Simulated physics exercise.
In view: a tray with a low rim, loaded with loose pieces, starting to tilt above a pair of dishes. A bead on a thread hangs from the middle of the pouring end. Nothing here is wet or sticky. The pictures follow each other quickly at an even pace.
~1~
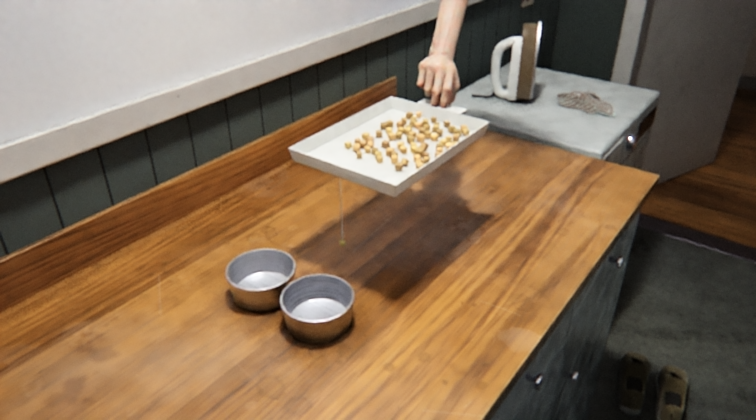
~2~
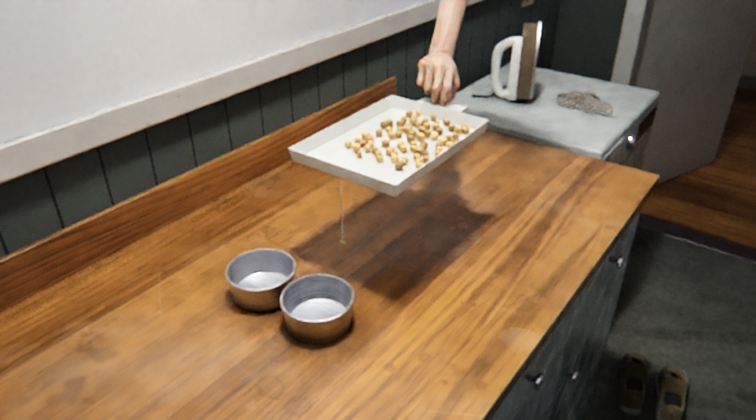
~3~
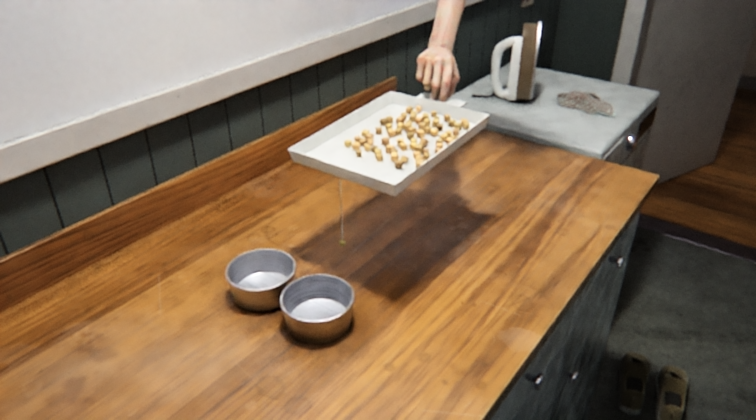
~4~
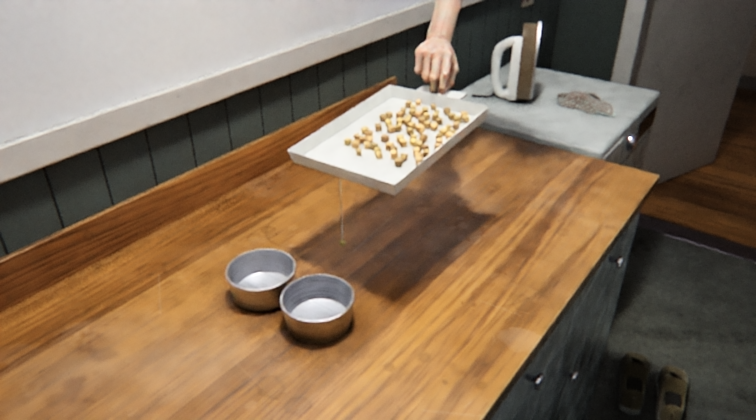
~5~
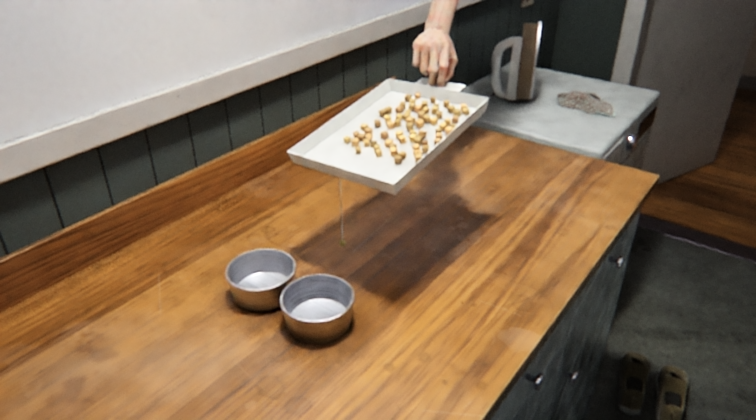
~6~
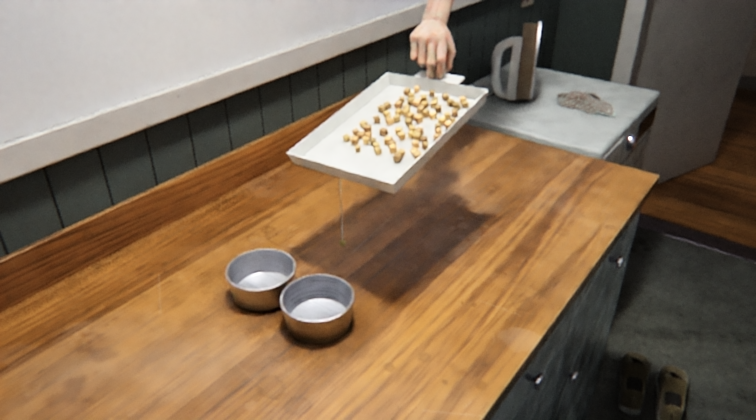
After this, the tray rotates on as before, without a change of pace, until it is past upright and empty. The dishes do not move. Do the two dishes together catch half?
In the dishes lies less than half of it.
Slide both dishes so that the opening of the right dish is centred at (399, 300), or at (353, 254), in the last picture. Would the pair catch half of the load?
One: Below a half. Two: The smaller part.
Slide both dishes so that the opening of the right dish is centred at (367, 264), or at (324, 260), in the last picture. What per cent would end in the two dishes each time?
In turn 40 and 70 in a hundred.
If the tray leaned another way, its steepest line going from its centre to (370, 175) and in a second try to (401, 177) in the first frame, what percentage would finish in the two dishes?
Roughly 20 per cent, and 0 per cent.
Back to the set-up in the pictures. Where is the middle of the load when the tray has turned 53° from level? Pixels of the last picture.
Around (333, 153).
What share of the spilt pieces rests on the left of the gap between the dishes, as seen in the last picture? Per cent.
Close to 40 per cent.
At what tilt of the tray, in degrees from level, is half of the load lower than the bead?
At some 110 degrees.
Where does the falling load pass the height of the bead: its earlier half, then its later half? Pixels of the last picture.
Early half (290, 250), late half (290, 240).
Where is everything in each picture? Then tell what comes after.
Corners of the pouring end at (293, 148) and (395, 183), level; middle of the load at (411, 140), small wooden cubes; left dish at (237, 295); right dish at (294, 326); bead on its thread at (343, 243), in the first frame.
Corners of the pouring end at (293, 148) and (395, 183), level; middle of the load at (411, 139), in the second frame.
Corners of the pouring end at (292, 149) and (394, 182), tipped barely, lowest at the left corner; middle of the load at (410, 136), in the third frame.
Corners of the pouring end at (292, 150) and (394, 182), tipped a little, lowest at the left corner; middle of the load at (410, 131), in the fourth frame.
Corners of the pouring end at (291, 151) and (393, 181), tipped a little, lowest at the left corner; middle of the load at (410, 127), in the fifth frame.
Corners of the pouring end at (291, 152) and (392, 181), tipped a little, lowest at the left corner; middle of the load at (409, 122), a small part on the move; left dish at (237, 295); right dish at (294, 326), in the sixth frame.
Soon after the last picture, tray tipped steeply; all on the tray.
A little later, tray tipped right over; all on the tray.
Later still, tray tipped past a quarter turn; a small part in the right dish; a small part in the left dish; most outside both.
At rest, tray tipped past a quarter turn; a small part in the right dish; a small part in the left dish; most outside both.
